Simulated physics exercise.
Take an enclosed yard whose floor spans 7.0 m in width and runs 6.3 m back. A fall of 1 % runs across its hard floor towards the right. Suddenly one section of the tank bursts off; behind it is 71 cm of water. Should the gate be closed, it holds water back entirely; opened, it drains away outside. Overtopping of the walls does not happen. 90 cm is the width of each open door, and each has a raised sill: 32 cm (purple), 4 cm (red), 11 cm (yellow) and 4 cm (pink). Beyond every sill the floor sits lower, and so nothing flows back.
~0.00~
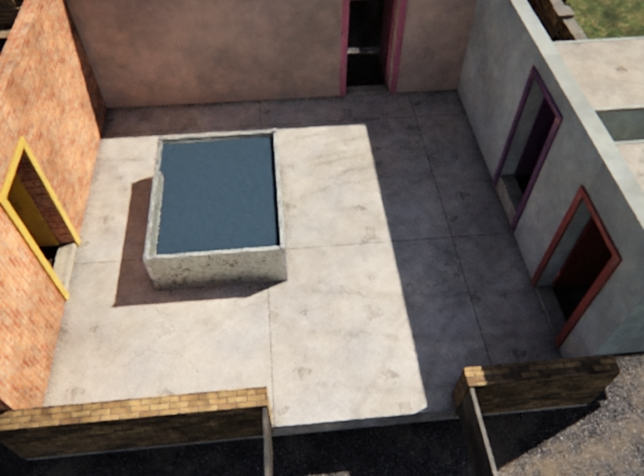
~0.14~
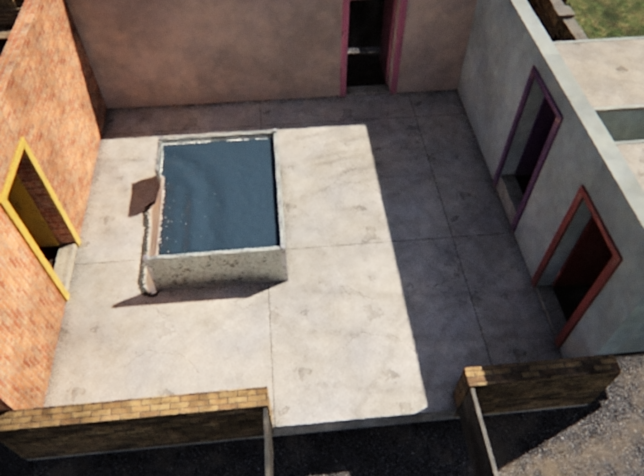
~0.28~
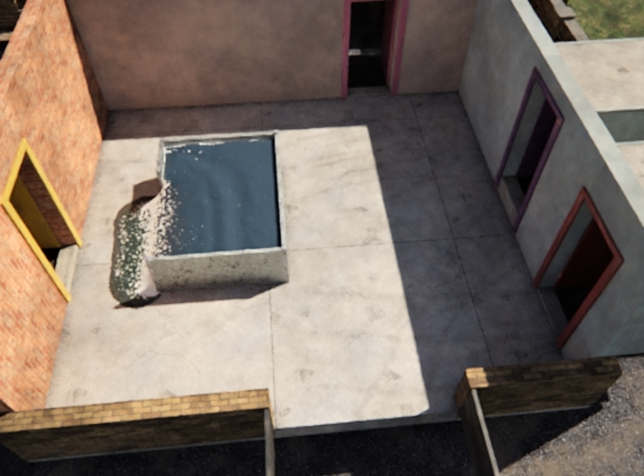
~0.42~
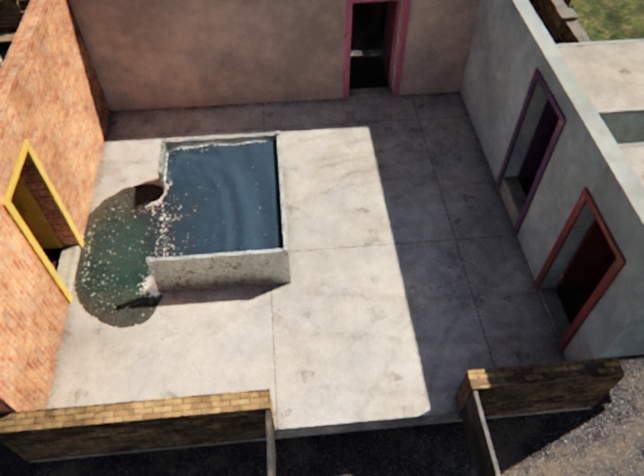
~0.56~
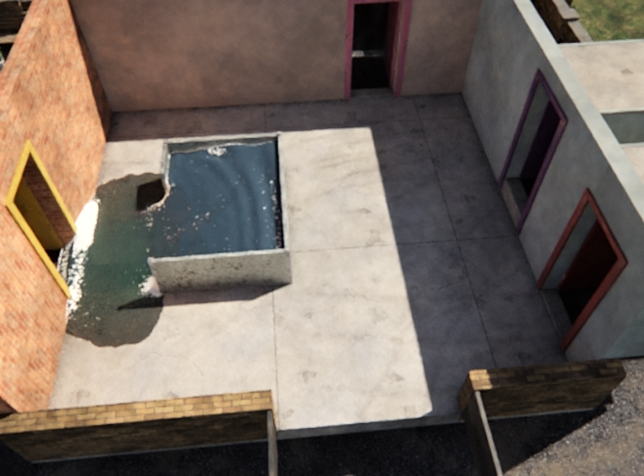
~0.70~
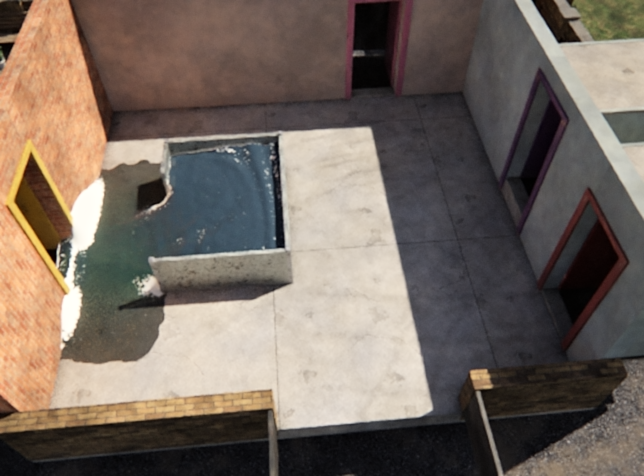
Water sits still in a raised concrete tank inside a walled yard until a section of the tank's left side breaks open. It pours through the gap onto the pale floor, spreads as a dark, foam-flecked pool to the brick wall by the yellow-framed doorway, then widens along that wall.
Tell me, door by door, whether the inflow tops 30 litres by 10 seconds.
Outcome: Purple door: Lags behind the figure; red door: Outstrips the figure; yellow door: Outstrips the figure; pink door: Lags behind the figure.
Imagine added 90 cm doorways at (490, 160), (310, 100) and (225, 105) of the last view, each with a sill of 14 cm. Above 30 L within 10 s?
Result in order - not enough, not enough, not enough.
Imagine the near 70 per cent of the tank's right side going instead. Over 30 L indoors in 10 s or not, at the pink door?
Measured against that limit, the pink door goes beyond it.
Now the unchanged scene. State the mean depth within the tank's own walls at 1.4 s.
Mean depth: About 42 cm.
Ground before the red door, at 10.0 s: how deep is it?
Close to 9.5 cm of depth.
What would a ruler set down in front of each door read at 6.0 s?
Depth readings (cm): Purple = 6; red = 10; yellow = 11; pink = 3.
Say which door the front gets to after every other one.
It is the purple one.
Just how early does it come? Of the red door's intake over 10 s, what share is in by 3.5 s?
It comes to about 0 per cent.
After 1.4 s water covers 15 % of the floor and is deepest (48 cm) near (76, 289); purple door not reached, red door not reached, yellow door 46 cm at the sill, 219 L in, pink door not reached.
After 2.2 s water covers 25 % of the floor and is deepest (42 cm) near (45, 431); purple door not reached, red door not reached, yellow door 37 cm at the sill, 438 L in, pink door not reached.
After 3.5 s water covers 50 % of the floor and is deepest (28 cm) near (48, 417); purple door not reached, red door not reached, yellow door 23 cm at the sill, 591 L in, pink door 1 cm at the sill, 0 L in.
After 6.0 s water covers 90 % of the floor and is deepest (15 cm) near (45, 431); purple door 6 cm at the sill, 0 L in, red door 10 cm at the sill, 23 L in, yellow door 11 cm at the sill, 649 L in, pink door 3 cm at the sill, 0 L in.
After 10.0 s water covers 95 % of the floor and is deepest (11 cm) near (462, 110); purple door 10 cm at the sill, 0 L in, red door 10 cm at the sill, 95 L in, yellow door 5 cm at the sill, 650 L in, pink door 2 cm at the sill, 0 L in.
